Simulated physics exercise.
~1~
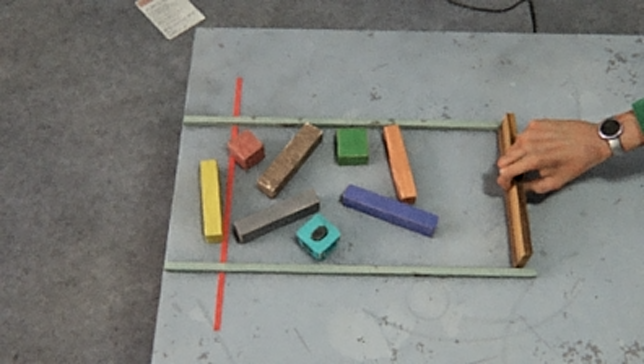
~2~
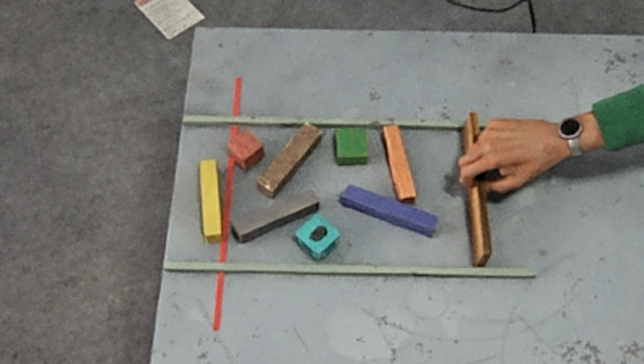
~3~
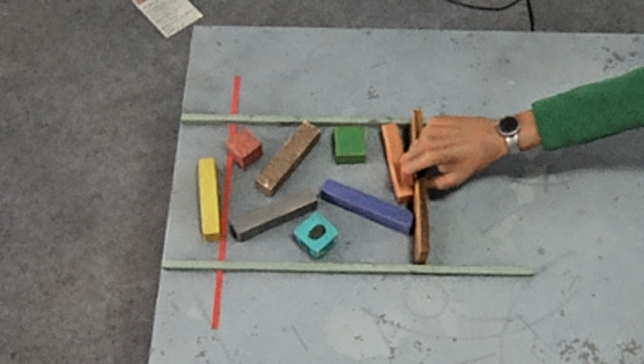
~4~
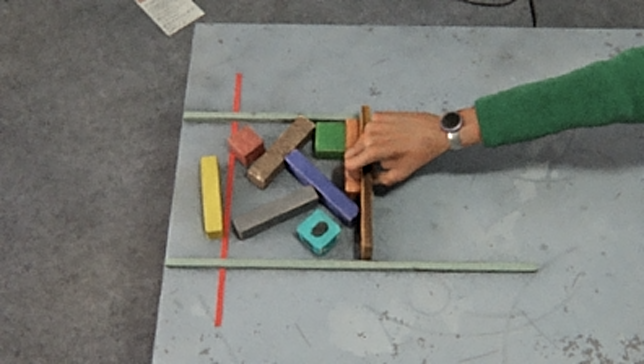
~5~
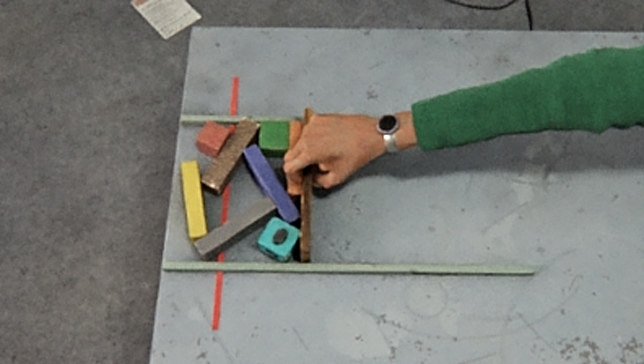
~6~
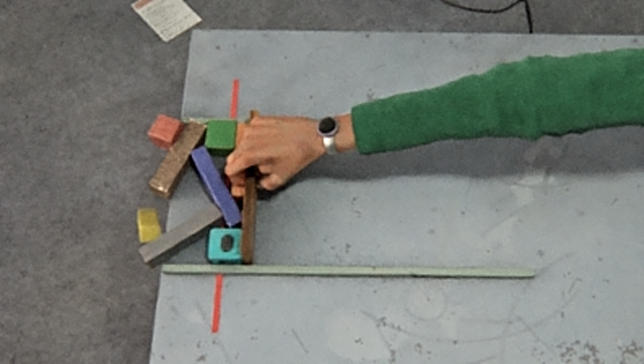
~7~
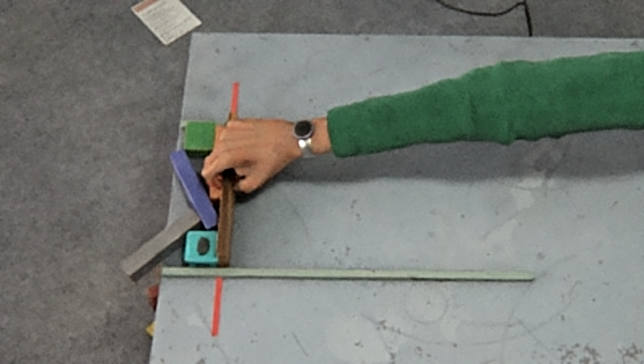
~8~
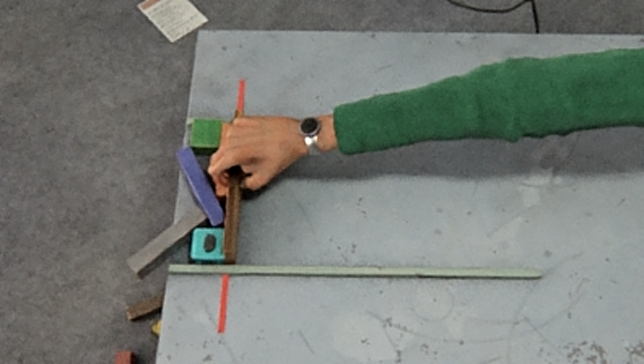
Hand pushing a wooden board leftward between two rails, sweeping coloured blocks together until the red, yellow and brown pieces fall off.
